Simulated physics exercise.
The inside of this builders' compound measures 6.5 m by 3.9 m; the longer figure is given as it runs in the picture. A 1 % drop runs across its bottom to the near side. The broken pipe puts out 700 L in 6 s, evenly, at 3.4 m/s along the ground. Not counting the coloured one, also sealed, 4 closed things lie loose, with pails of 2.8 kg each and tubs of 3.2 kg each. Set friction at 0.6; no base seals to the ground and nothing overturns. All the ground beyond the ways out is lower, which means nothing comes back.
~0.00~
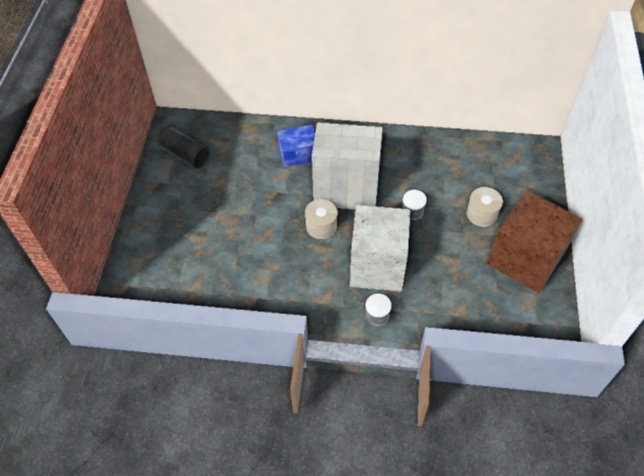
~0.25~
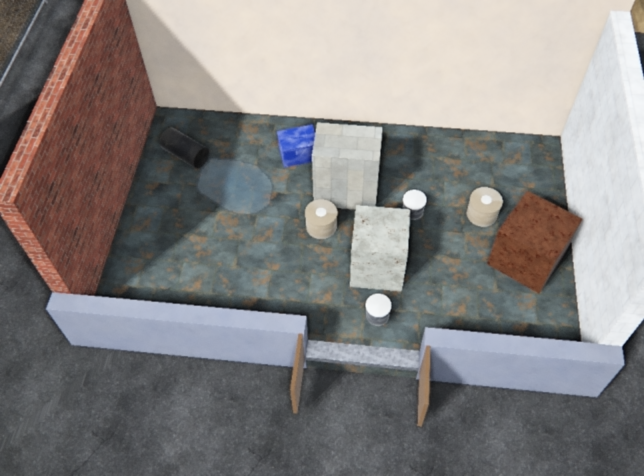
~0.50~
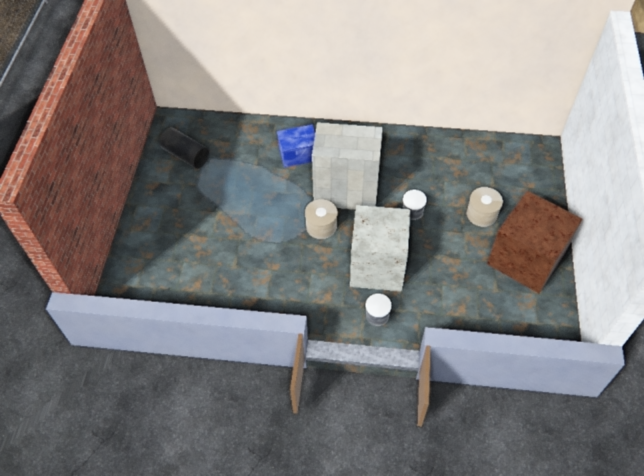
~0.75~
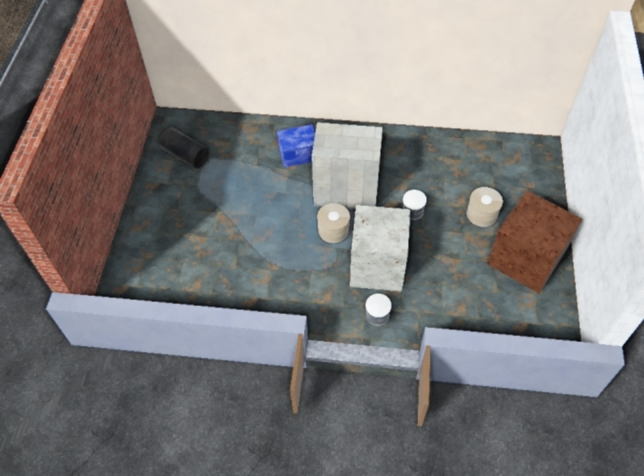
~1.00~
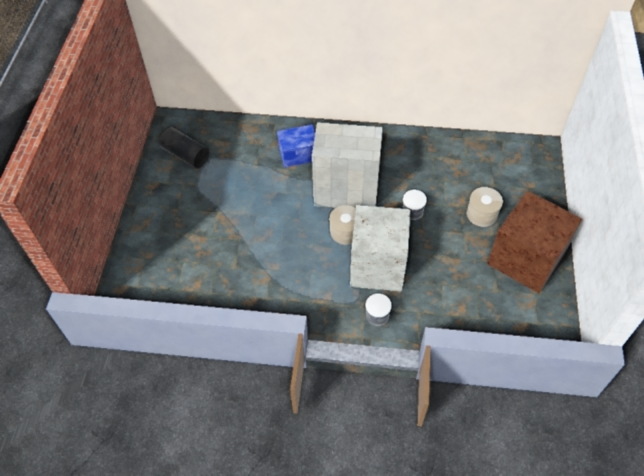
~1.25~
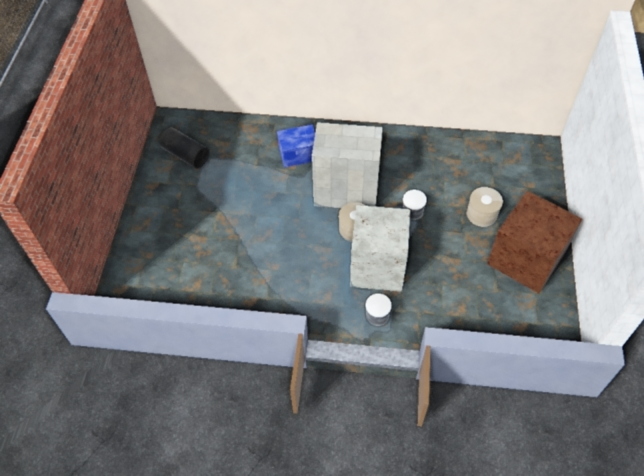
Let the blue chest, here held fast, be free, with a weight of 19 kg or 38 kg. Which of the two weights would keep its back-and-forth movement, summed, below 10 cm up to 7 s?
Even the lighter.
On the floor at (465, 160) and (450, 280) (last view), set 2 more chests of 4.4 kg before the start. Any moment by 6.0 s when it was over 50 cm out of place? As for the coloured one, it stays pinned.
One by one: A smaller shift, a smaller shift.
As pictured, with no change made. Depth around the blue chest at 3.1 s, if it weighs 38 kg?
1 cm, roughly.
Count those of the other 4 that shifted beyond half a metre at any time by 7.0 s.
The number is 1.
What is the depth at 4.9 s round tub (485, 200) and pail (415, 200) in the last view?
First roughly 3 cm, second roughly 2 cm.
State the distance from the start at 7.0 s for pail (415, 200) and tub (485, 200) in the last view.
The one named first has moved 10 cm, the other 30 cm.
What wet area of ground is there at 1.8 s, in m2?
Near 6.0 m2 in all.
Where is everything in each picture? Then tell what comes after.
In the first picture, the blue chest at (298, 137) rests on the ground; 0.0 m2 under water; 0 of 5 have shifted.
In the second picture, the blue chest at (298, 137), on the bottom; water covers 0.8 m2; 0 of 5 have shifted.
In the third picture, the blue chest at (298, 137), on the bottom; water covers 1.6 m2; 0 of 5 have shifted.
In the fourth picture, the blue chest at (298, 137), on the bottom; 2.5 m2 under water; 1 of 5 have shifted.
In the fifth picture, the blue chest at (298, 137), on the bottom; 3.5 m2 under water; 1 of 5 have shifted.
In the sixth picture, the blue chest at (298, 137), on the bottom; water covers 4.3 m2; 1 of 5 have shifted.
After 1.8 s the blue chest would be 0 cm from its start with 19 kg and 0 cm from its start with 38 kg; 1 cm of water round it then.
After 3.1 s the blue chest would be 0 cm from its start with 19 kg and 0 cm from its start with 38 kg; 1 cm of water round it then.
After 4.9 s the blue chest would be 0 cm from its start with 19 kg and 0 cm from its start with 38 kg; 1 cm of water round it then.
After 7.0 s the blue chest would be 0 cm from its start with 19 kg and 0 cm from its start with 38 kg; 1 cm of water round it then.
